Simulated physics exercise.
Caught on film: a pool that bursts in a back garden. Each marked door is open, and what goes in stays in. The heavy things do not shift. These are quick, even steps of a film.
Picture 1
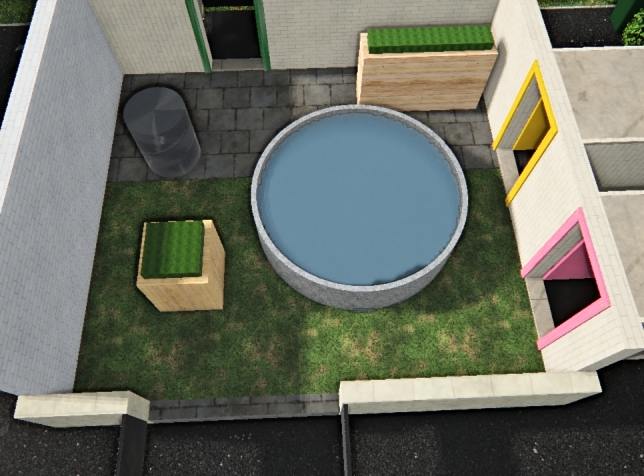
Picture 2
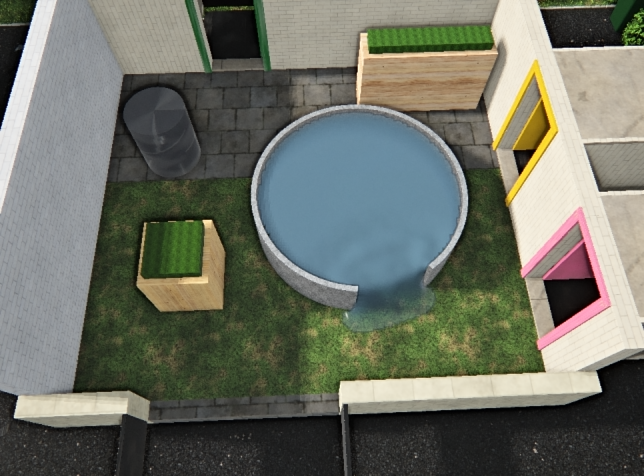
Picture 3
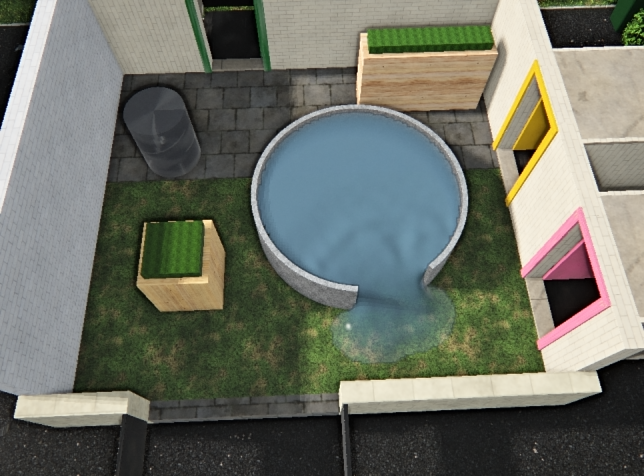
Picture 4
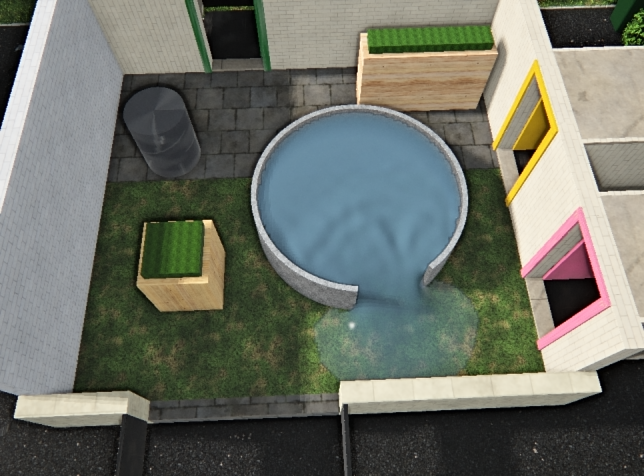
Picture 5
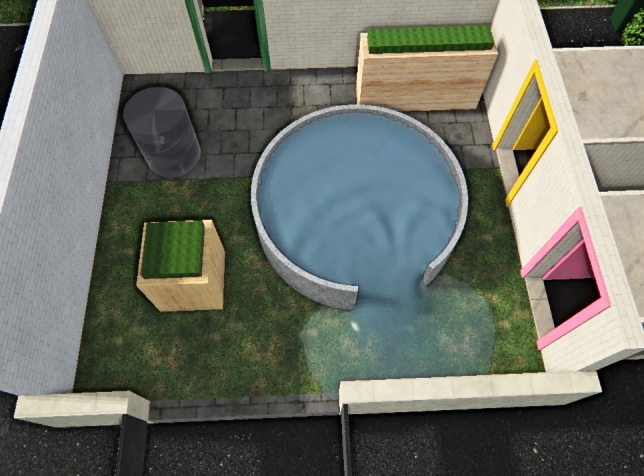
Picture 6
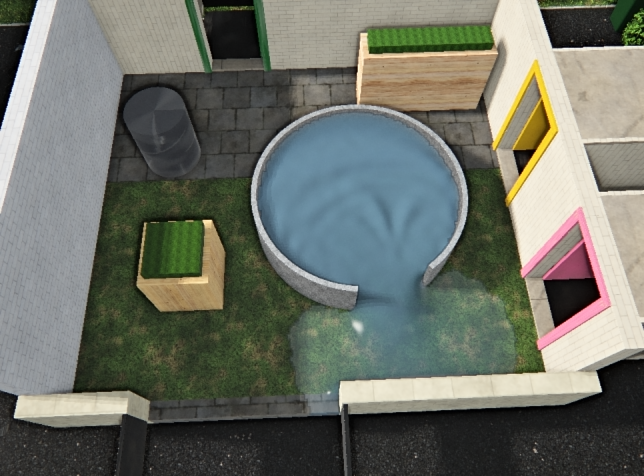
Round garden pool bursting open at its front edge, water pouring through the gap and spreading across the grass in a widening sheet.
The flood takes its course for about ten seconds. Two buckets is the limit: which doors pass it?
One by one: The pink door floods; the yellow door floods; the green door holds within the limit.
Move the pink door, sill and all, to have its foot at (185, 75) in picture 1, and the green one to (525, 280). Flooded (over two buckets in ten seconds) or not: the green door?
Then: Green door takes more.
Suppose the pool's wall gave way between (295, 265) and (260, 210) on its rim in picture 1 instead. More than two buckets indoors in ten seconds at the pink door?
In short: The pink door stays under.
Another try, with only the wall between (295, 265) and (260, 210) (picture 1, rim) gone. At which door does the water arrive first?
It is the green-painted one.
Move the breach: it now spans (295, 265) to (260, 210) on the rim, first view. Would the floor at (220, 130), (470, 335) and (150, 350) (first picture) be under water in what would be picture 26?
One after the other: Wet, clear, covered.
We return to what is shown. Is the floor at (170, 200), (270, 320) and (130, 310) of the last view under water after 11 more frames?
One after the other: Free of water, awash, no water.
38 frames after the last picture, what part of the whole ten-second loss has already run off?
About 65 per cent.
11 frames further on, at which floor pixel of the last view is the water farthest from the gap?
Around (172, 399).
A moment on, water covers 20 % of the floor; the pink door wet at the sill, nothing in, the yellow door not reached, the green door not reached.
Next, water covers 30 % of the floor; the pink door over two buckets in, the yellow door not reached, the green door not reached.
Then, water covers 50 % of the floor; the pink door far over two buckets in, the yellow door wet at the sill, nothing in, the green door not reached.
Later, water covers 75 % of the floor; the pink door far over two buckets in, the yellow door under two buckets in, the green door not reached.
In the end, water covers 100 % of the floor; the pink door far over two buckets in, the yellow door over two buckets in, the green door wet at the sill, nothing in.
